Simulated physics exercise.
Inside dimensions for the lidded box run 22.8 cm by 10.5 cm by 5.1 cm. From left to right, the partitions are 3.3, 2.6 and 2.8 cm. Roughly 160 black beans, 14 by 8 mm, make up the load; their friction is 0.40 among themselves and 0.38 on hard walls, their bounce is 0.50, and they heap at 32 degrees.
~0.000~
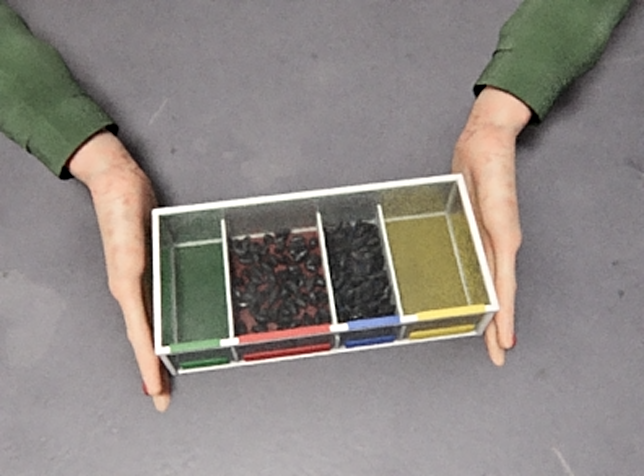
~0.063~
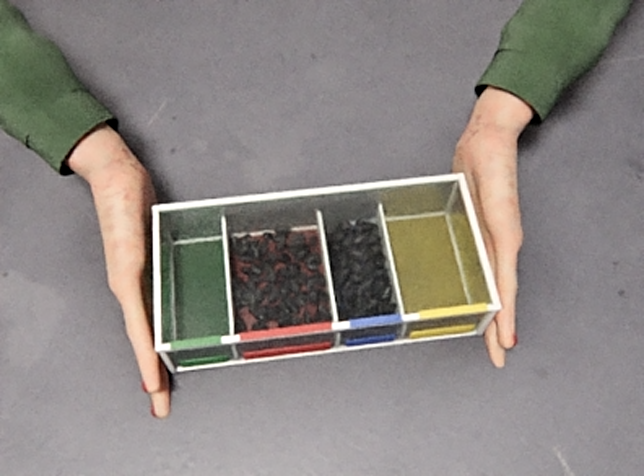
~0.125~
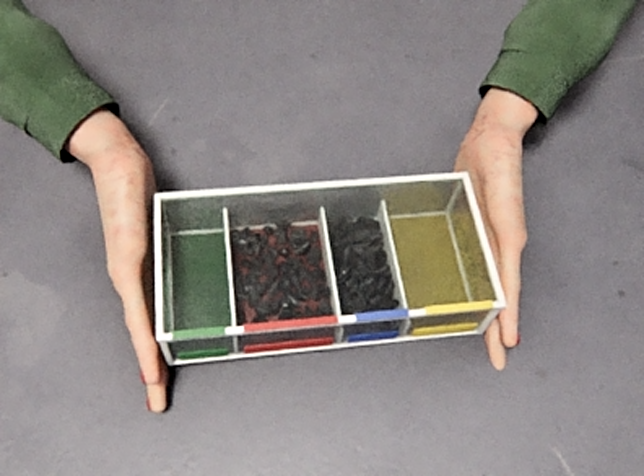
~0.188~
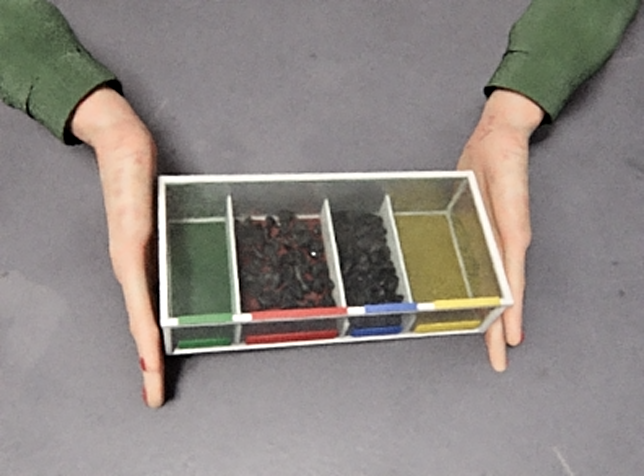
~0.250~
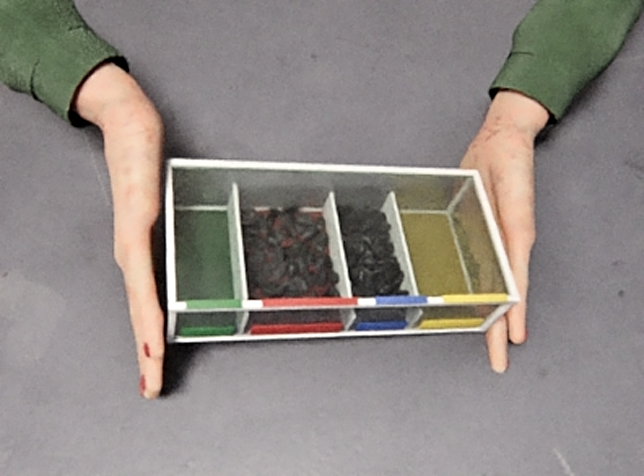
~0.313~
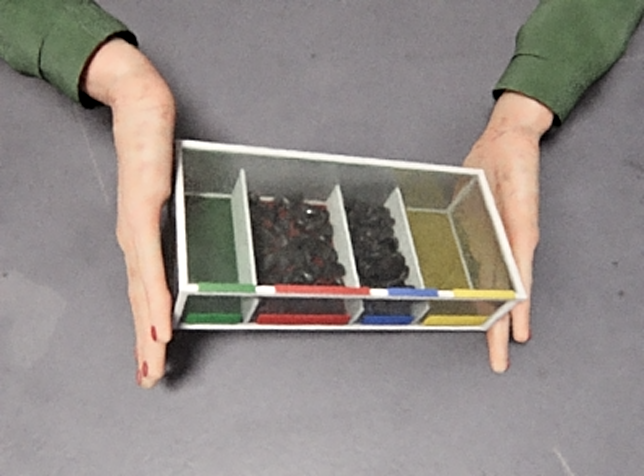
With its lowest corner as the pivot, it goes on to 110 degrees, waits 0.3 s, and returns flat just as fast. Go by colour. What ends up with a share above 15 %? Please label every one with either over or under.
Labels - red: Under; blue: Under; green: Under; yellow: Over.
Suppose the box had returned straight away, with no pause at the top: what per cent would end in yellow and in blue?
In that case yellow keeps 90% and blue keeps 10%.
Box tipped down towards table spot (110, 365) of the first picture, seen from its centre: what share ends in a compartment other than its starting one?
The share comes to about 80 in a hundred.
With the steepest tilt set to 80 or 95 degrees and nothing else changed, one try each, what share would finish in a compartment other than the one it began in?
About 35 and about 75 per cent, in that order.
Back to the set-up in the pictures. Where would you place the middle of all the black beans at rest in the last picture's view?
Approximately (430, 247) in the last view.
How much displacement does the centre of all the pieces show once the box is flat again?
Displacement: Near 8.5 cm.
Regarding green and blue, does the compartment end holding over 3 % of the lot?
Green: False, blue: True.
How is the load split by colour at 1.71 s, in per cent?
Red 0, blue 20, green 0, yellow 80.
Then, at 1.71 s, tilt 110 degrees; blue 20 %, yellow 80 %.
After 2.64 s, tilt 55 degrees; blue 10 %, yellow 90 %.
Then, at 3.57 s, tilt 0 degrees; blue 10 %, yellow 90 %.
At rest (4.1 s), red 0 %, blue 10 %, green 0 %, yellow 90 %.
